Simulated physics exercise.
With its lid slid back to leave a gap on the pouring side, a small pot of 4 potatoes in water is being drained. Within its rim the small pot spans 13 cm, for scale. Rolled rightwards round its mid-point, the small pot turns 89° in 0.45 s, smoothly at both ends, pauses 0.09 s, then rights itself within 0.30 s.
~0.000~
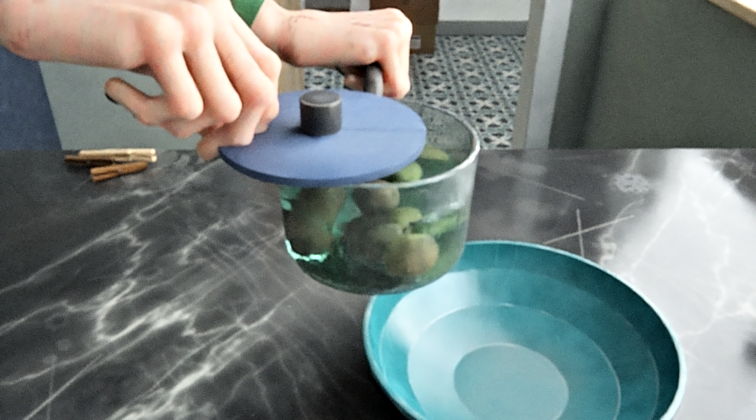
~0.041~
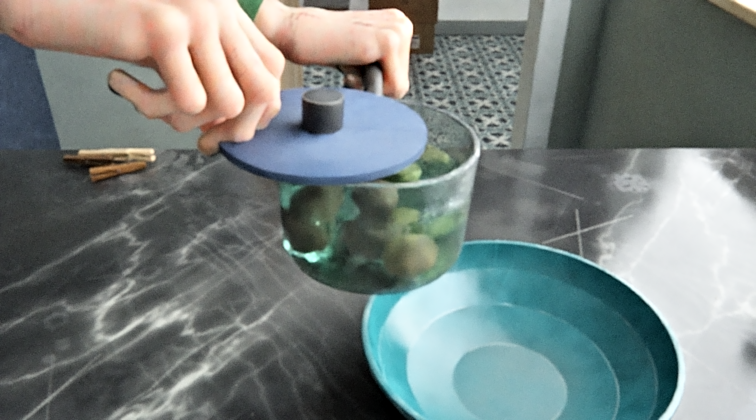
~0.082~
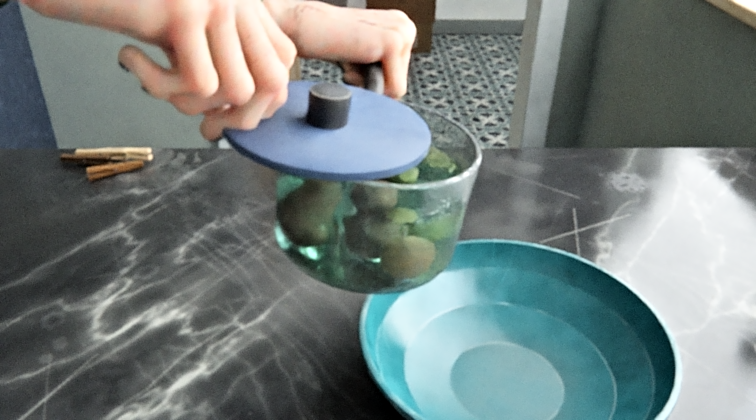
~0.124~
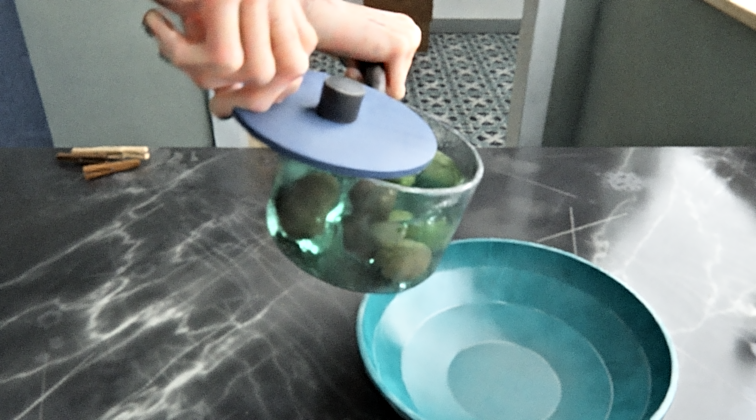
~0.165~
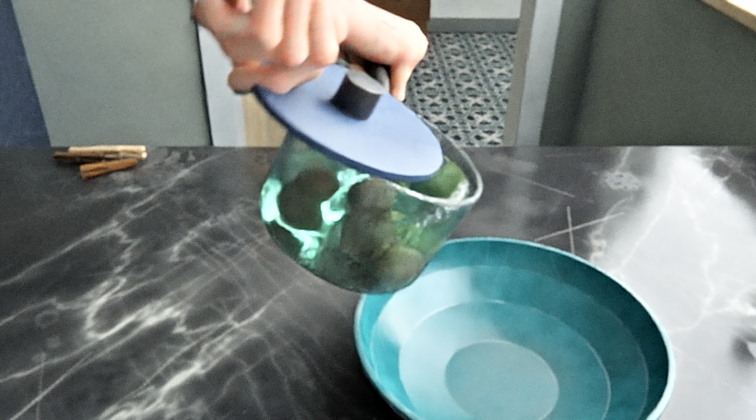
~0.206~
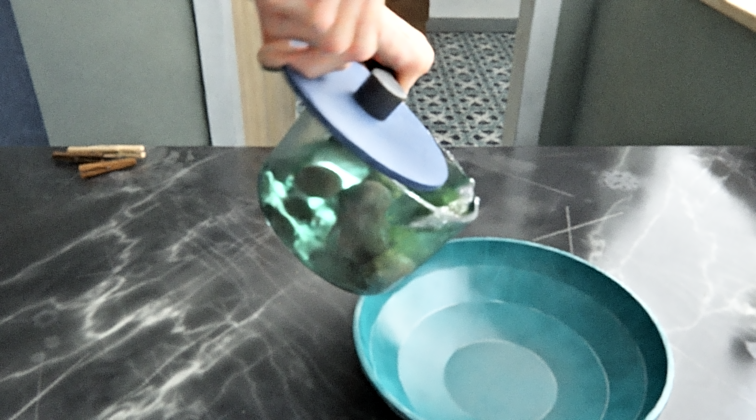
A small glass pot of water and round, dark green pieces, its blue lid slid back to leave a gap, is held by two hands above a wide teal bowl. It tilts rightwards, slightly at first and then more steeply, until a little liquid crosses the rim on the right.
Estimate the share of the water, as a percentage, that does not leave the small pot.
I would say roughly 15 per cent stays in.
Then, 0.37 s in, the tilt is 82° and 66 per cent of the water is still in the small pot.
Then, 0.49 s in, the tilt is 89° and 32 per cent of the water is still in the small pot.
Then, 0.61 s in, the tilt is 76° and 16 per cent of the water is still in the small pot.
Then, 0.75 s in, the tilt is 18° and 15 per cent of the water is still in the small pot.
Finally, 15 per cent of the water is still in the small pot.
